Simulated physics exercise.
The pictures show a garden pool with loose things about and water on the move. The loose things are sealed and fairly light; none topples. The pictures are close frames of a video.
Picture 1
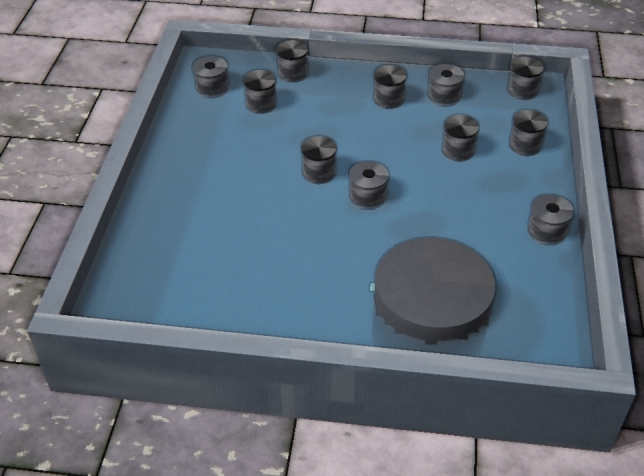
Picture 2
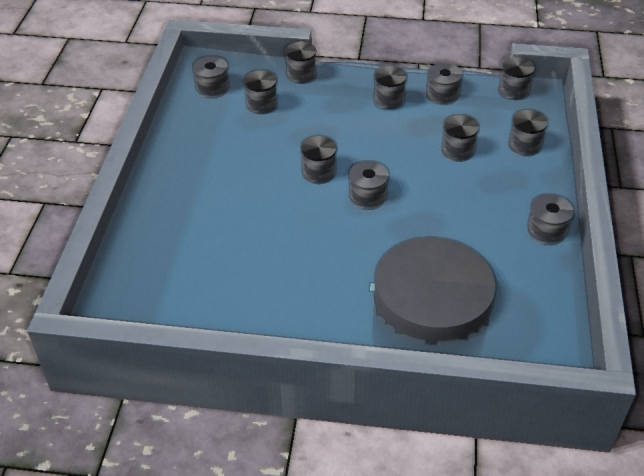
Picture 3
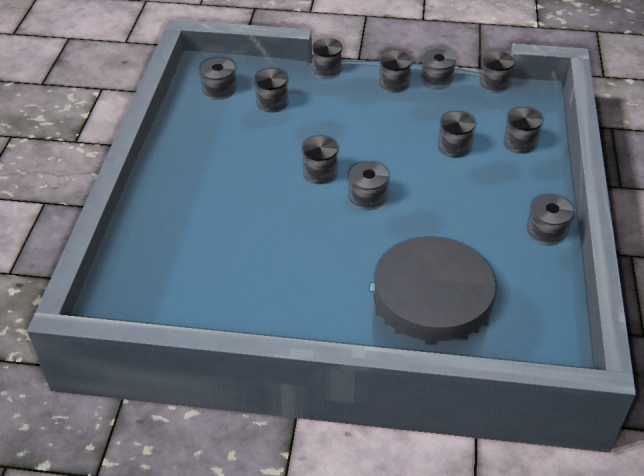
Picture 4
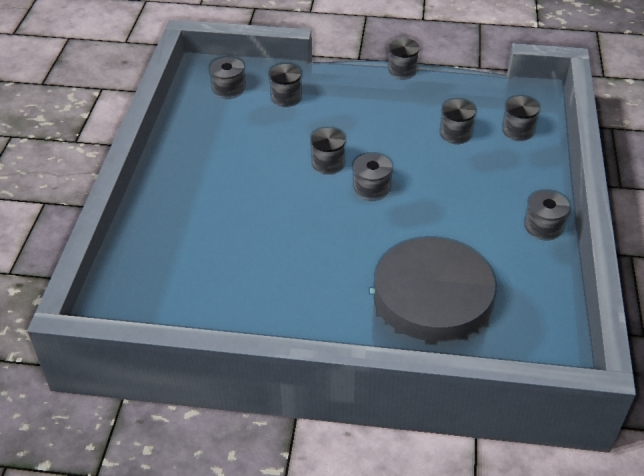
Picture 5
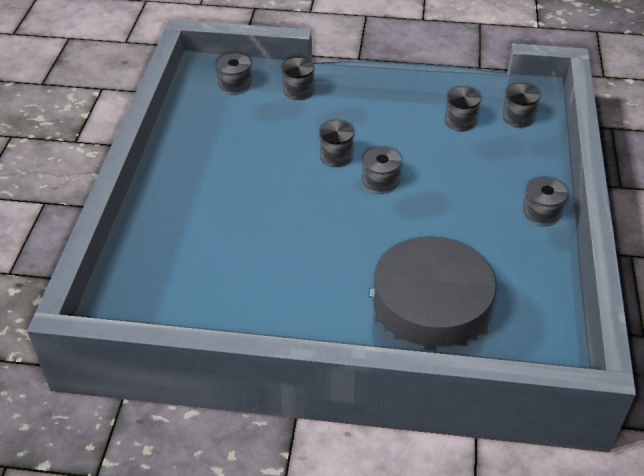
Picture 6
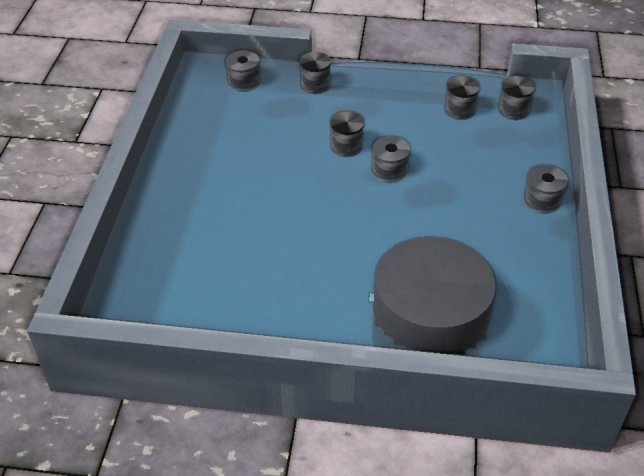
In a blue garden pool, a gap opened in the back wall and several small dark pails near it floated out of sight, while the rest drifted slowly toward the back.
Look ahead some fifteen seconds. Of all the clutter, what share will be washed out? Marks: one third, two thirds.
Share: At least two thirds.
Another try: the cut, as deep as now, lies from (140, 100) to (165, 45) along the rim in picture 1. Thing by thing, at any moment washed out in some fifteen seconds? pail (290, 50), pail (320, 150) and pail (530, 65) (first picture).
As listed: Through, gone, kept in.
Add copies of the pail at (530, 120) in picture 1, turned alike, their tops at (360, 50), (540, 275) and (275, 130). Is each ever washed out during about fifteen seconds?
As listed: Out, still in, through.
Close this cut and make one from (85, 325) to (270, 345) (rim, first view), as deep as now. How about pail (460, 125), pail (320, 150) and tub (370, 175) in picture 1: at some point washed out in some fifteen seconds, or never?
In turn: Stays, yes, gone.
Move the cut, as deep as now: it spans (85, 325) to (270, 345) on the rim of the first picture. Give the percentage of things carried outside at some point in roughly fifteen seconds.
About 20 per cent.
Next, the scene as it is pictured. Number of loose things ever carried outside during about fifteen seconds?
10 of them.
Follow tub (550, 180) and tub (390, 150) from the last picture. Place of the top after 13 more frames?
Near (534, 133) and (424, 74).
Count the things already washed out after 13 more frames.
I count 9.
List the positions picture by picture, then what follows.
In the first picture, a pail at (462, 126), afloat; a pail at (260, 79) floats; 0 of 11 have shifted.
In the second picture, a pail at (462, 126), afloat; a pail at (260, 80), afloat; 4 of 11 have shifted.
In the third picture, a pail at (458, 122) floats, close to its start; a pail at (271, 79) floats, close to its start; 7 of 11 have shifted.
In the fourth picture, a pail at (459, 109), afloat, close to its start; a pail at (285, 73), afloat, close to its start; 11 of 11 have shifted.
In the fifth picture, a pail at (464, 97), afloat, a stride from its start; a pail at (298, 67), afloat, a stride from its start; 11 of 11 have shifted.
In the sixth picture, a pail at (463, 86), afloat, a stride from its start; a pail at (315, 61), afloat, a stride from its start; 11 of 11 have shifted.
A moment on, 5 of 11 are out; 6 afloat.
Next, 9 of 11 are out; 2 afloat.
Later, 10 of 11 are out; 1 afloat.
In the end, 10 of 11 are out; 1 afloat.
